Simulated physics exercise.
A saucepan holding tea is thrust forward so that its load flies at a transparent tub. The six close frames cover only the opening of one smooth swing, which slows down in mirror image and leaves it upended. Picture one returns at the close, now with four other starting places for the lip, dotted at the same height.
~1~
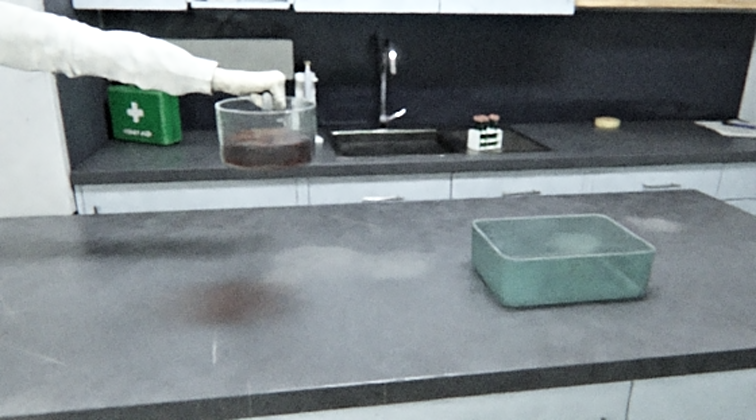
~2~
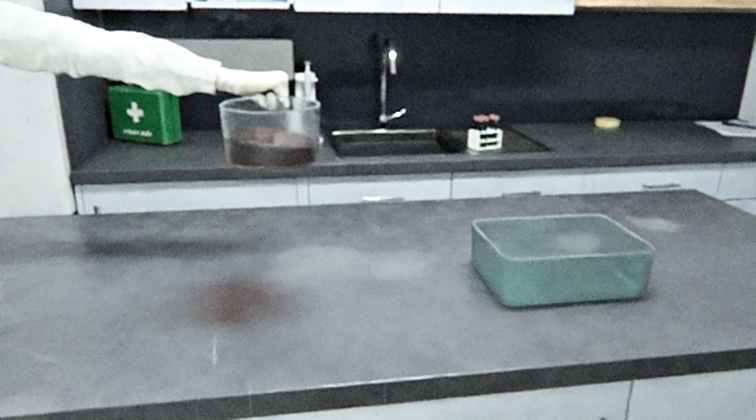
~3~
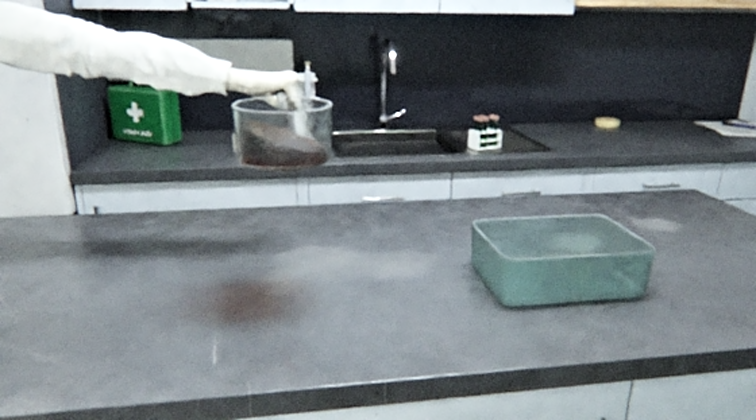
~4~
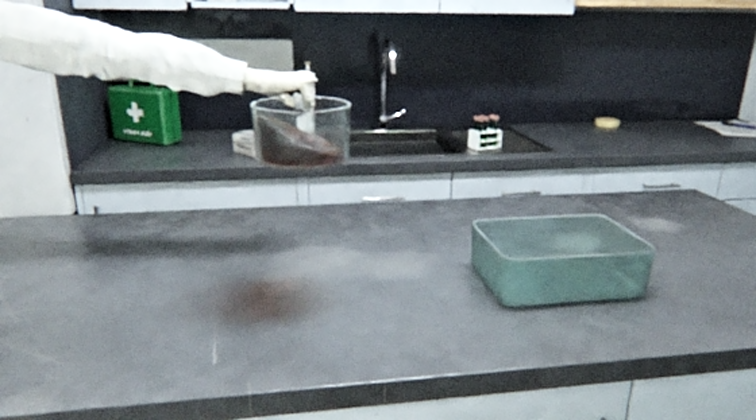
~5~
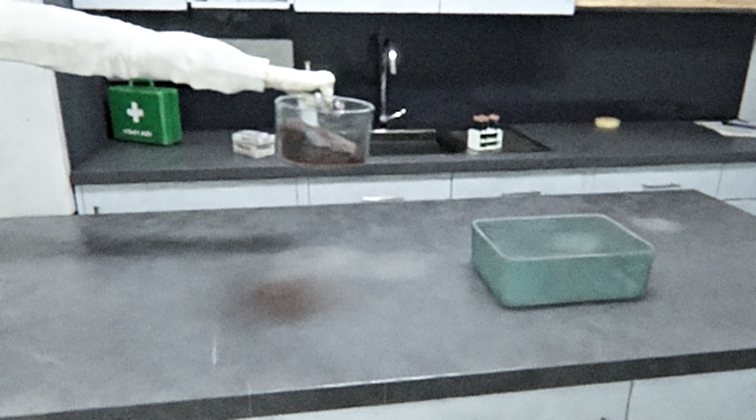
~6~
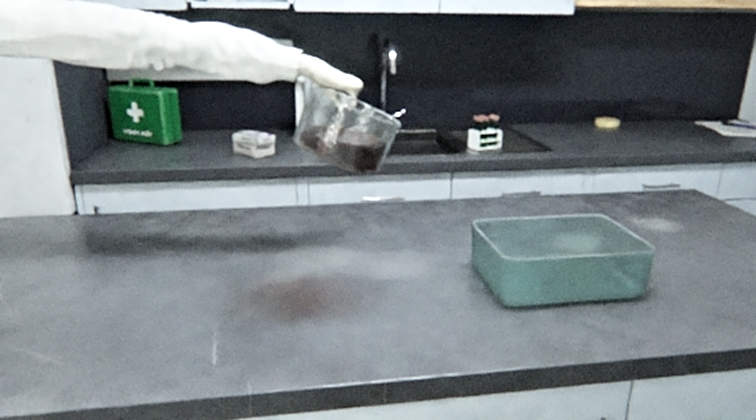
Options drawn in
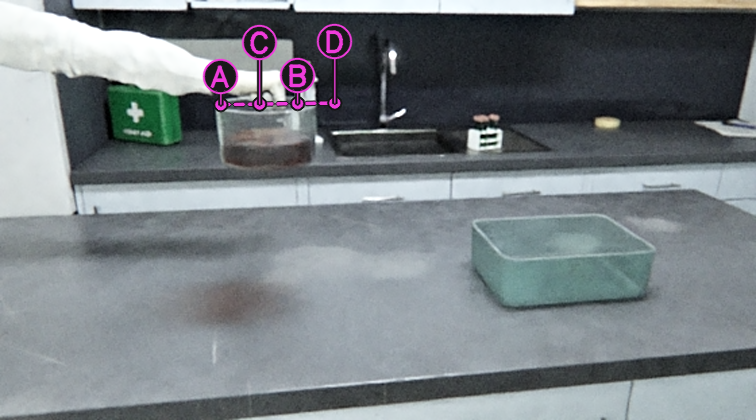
To begin with, a gloved hand at the end of a white sleeve holds a clear container of dark liquid upright, left of a greenish transparent tub on a dark counter. The arm carries it rightward, slowly then farther, and finally tilts it toward the tub, the liquid still inside.
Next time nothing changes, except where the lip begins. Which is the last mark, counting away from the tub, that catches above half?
Take D.
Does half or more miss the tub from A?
Yes.
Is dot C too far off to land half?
Yes, that goes wrong.
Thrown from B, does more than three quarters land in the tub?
No, less.
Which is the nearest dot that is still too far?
B.
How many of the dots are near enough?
One of the four.
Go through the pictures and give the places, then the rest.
The first picture shows upright, lip at (313, 103); tub from (498, 304) to (643, 293); nothing has left yet.
The second picture shows upright, lip at (318, 103); nothing has left yet.
The third picture shows upright, lip at (330, 103); nothing has left yet.
The fourth picture shows upright, lip at (348, 102); nothing has left yet.
The fifth picture shows tipped about 4°, lip at (371, 105); nothing has left yet.
The sixth picture shows tipped about 23°, lip at (398, 122); nothing has left yet.
On the marked copy, A at (220, 104); B at (297, 103); C at (259, 104); D at (334, 103).
For dot A, about 0 % lands in the tub, 100 % falls short.
For dot B, about 24 % lands in the tub, 73 % falls short and 3 % goes beside or beyond.
For dot C, about 0 % lands in the tub, 99 % falls short.
For dot D, about 66 % lands in the tub, 22 % falls short and 12 % goes beside or beyond.
